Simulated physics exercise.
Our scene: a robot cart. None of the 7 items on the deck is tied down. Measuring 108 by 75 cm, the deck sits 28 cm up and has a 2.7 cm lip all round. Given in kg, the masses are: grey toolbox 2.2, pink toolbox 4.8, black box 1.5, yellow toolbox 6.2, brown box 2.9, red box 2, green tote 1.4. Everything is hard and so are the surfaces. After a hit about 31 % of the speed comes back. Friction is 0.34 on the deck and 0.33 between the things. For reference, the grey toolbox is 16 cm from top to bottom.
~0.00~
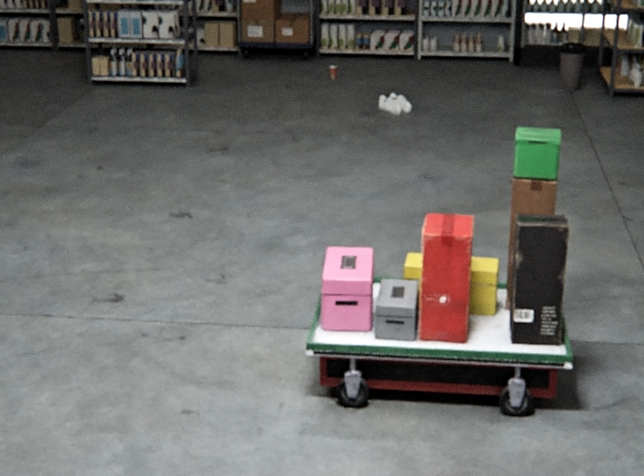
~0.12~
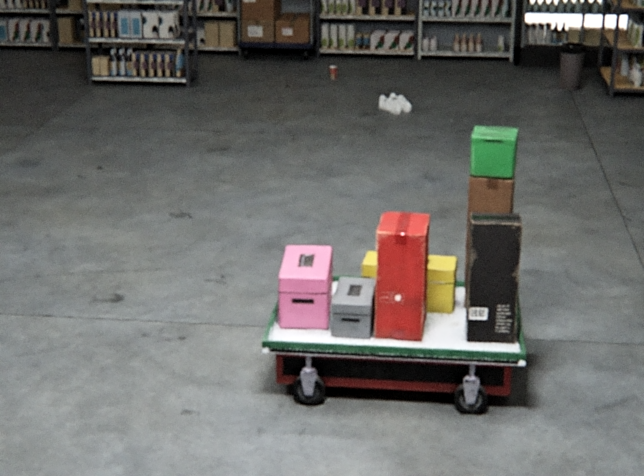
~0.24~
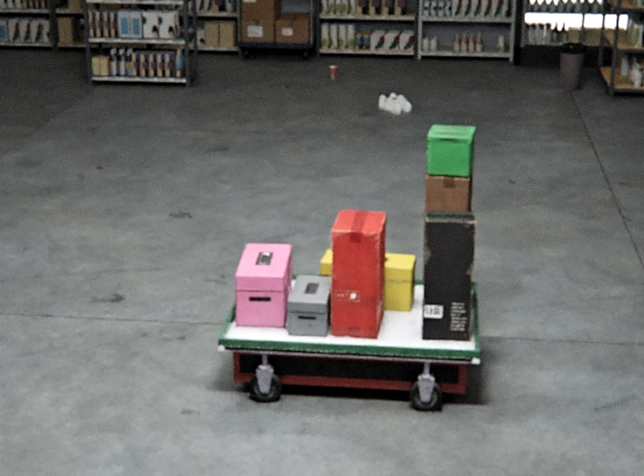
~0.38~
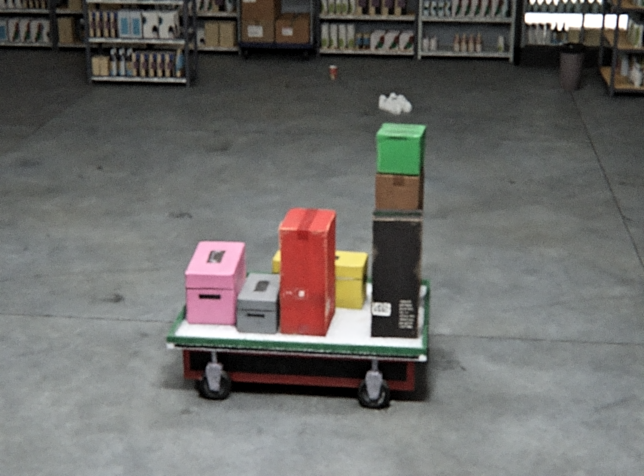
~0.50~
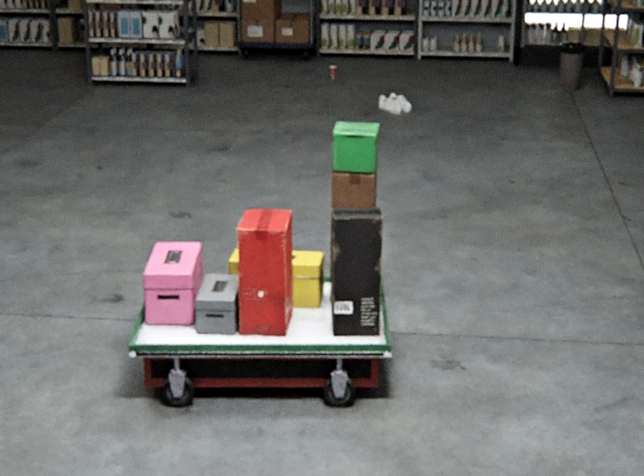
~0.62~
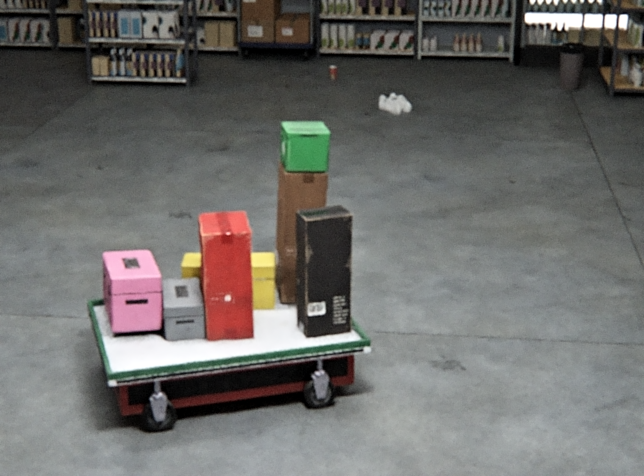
Warehouse floor, a green-edged cart carrying coloured boxes rolling left past shelves, then turning as the boxes shift slightly on its deck.
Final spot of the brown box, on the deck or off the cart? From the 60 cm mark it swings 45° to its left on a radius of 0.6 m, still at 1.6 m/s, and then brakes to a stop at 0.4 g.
Off the cart.
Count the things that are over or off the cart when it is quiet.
Total: 2.
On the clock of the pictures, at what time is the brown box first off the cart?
It happens near 1.1 s.
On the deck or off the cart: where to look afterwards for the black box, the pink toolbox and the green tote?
The black box is still on the deck; the pink toolbox ends on the deck; the green tote finishes off the cart.
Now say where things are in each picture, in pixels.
In the first picture, cart has run 0 cm; grey toolbox (397, 309).
In the second picture, cart has run 19 cm; black box (493, 278).
In the third picture, cart has run 38 cm; red box (359, 274); green tote (451, 151).
In the fourth picture, cart has run 61 cm; grey toolbox (262, 303); pink toolbox (217, 282).
In the fifth picture, cart has run 80 cm, turned 6°; pink toolbox (174, 282) shifted 7 cm; black box (356, 272).
In the sixth picture, cart has run 99 cm, turned 23°; brown box (300, 231) shifted 2 cm; red box (226, 276) shifted 9 cm.
Around 0.82 s, cart has run 131 cm, turned 44°; brown box at 7° to upright near (213, 238); green tote at 7° to upright; red box shifted 17 cm.
Around 1.12 s, cart has run 166 cm, turned 45°; brown box and green tote now off the cart; red box shifted 15 cm; yellow toolbox shifted 13 cm.
Around 1.62 s, cart has run 170 cm, turned 45°, stopped; yellow toolbox shifted 20 cm; red box shifted 14 cm; black box shifted 12 cm.
Finally (2.1 s), off the cart, brown box and green tote; not toppled but over 10 cm from the start, grey toolbox, black box, yellow toolbox and red box; the last one still in place (within 10 cm).
